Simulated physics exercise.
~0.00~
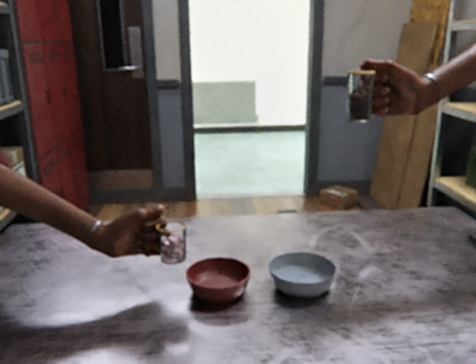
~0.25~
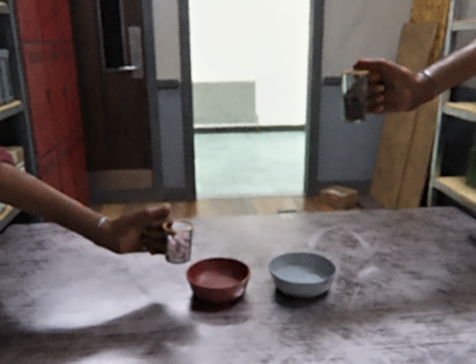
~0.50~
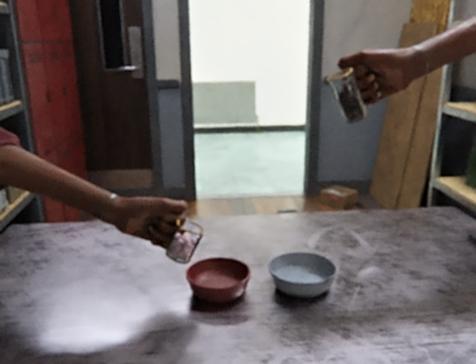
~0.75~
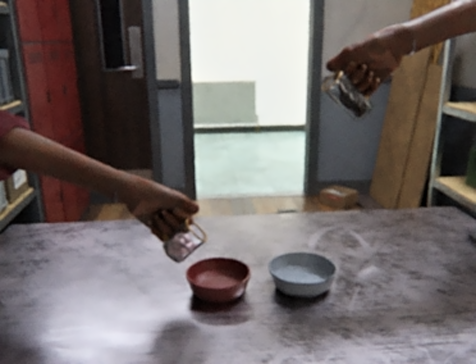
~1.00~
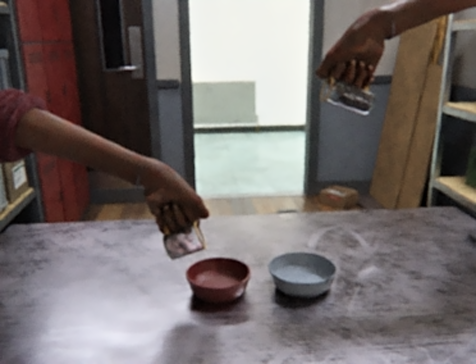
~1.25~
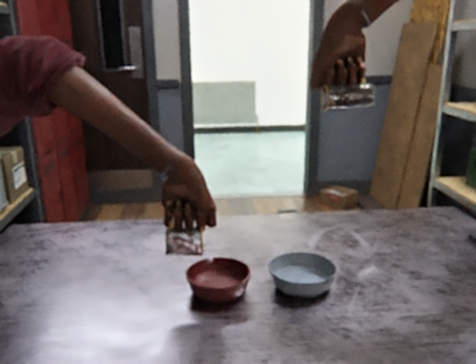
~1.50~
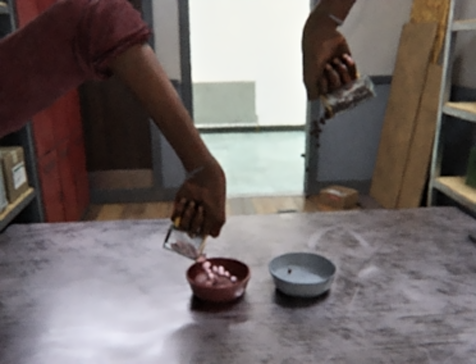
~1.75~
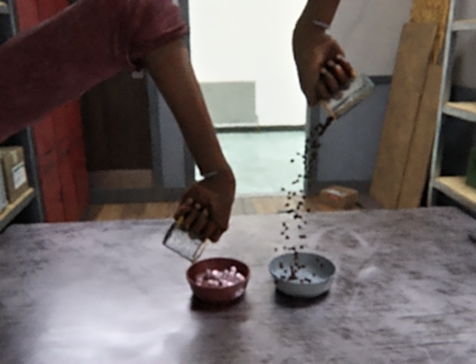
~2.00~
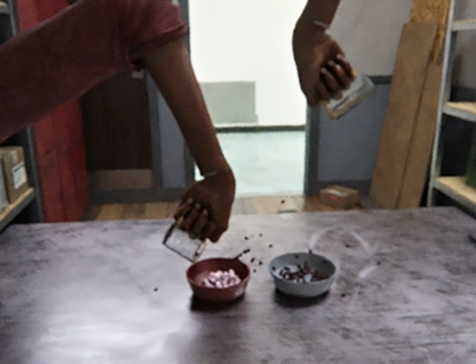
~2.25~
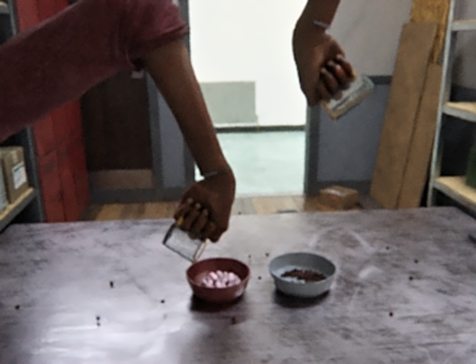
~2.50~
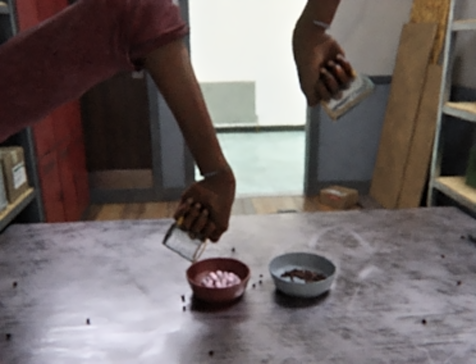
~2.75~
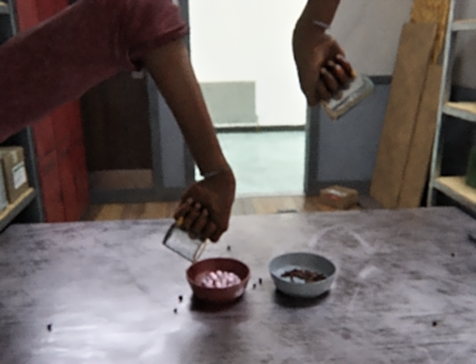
Two hands tip cups over bowls; the left pour lands inside, the right scatters some.
